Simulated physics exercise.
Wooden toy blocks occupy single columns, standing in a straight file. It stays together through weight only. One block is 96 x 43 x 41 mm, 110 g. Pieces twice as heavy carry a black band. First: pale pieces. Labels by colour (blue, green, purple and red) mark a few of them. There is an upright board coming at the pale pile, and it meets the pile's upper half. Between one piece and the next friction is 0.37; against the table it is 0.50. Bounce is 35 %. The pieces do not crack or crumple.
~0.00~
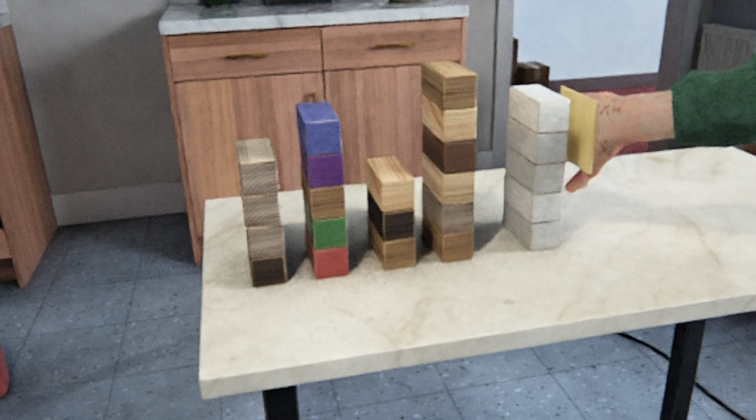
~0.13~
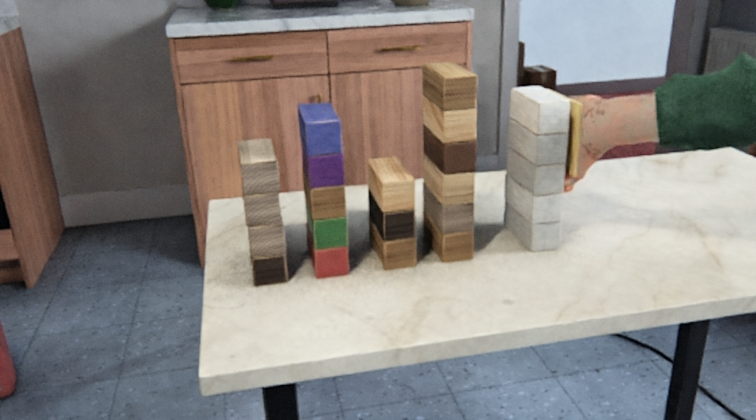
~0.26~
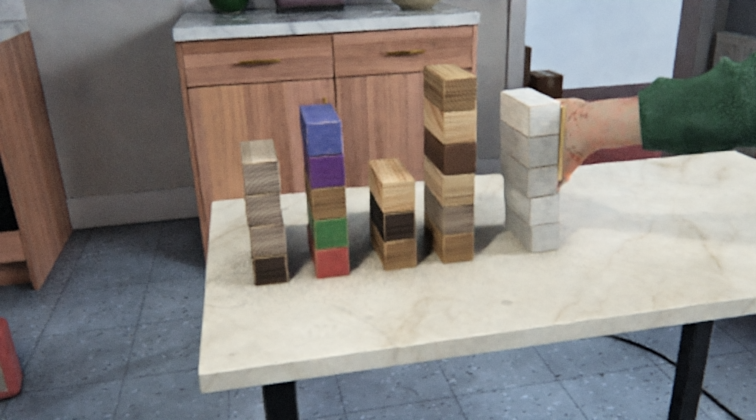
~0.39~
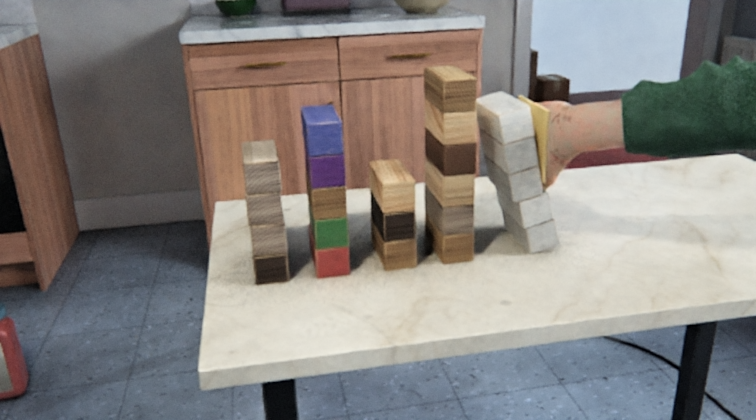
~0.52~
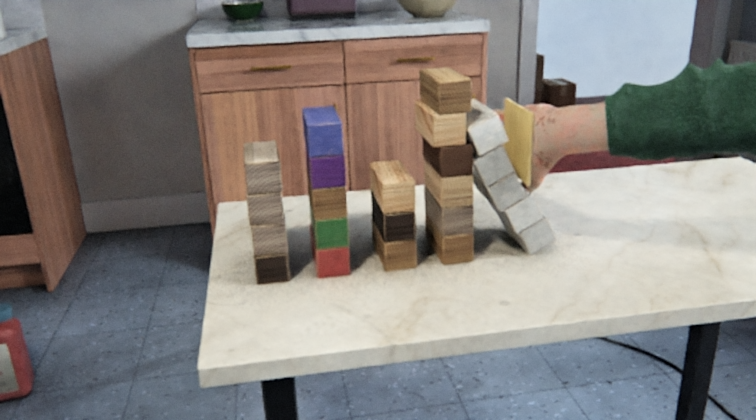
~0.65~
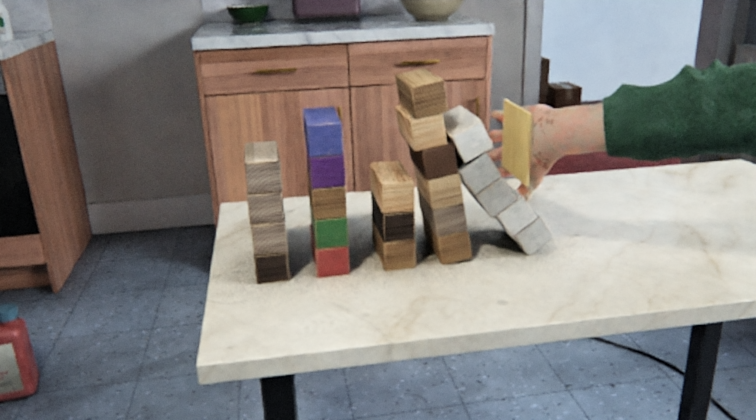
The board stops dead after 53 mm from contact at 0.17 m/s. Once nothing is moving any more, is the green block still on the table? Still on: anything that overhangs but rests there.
Yes.
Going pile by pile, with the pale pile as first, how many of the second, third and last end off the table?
Counting each pile, the second has 1, the third 0 and the last 4.
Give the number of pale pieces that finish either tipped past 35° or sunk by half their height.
5.
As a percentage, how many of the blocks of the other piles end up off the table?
About 45 per cent.
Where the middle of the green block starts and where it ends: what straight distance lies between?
About 10 cm.
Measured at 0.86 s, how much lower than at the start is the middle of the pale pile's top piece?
Roughly 6 cm.
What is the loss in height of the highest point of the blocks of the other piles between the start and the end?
Roughly 14 centimetres lower at the end.
After 0.86 s, 5 of the pale pile down; none of the 18 other blocks off the table, 10 disturbed; green block unmoved; blue block 3° from how it stood.
After 1.18 s, 5 of the pale pile down; none of the 18 other blocks off the table, 18 disturbed; green block 48° from how it stood; red block 26° from how it stood.
After 1.60 s, 5 of the pale pile down; 7 of the 18 other blocks off the table; green block on its side; blue block on its side.
After 1.98 s, 5 of the pale pile down; 8 of the 18 other blocks off the table; green block on its side; blue block on its side.
In the end (2.2 s), 5 of the pale pile down; 8 of the 18 other blocks off the table; green block on its side; blue block 67° from how it stood, 88 cm lower; purple block 55° from how it stood, 84 cm lower. From the last view, middles, green block near (265, 254).
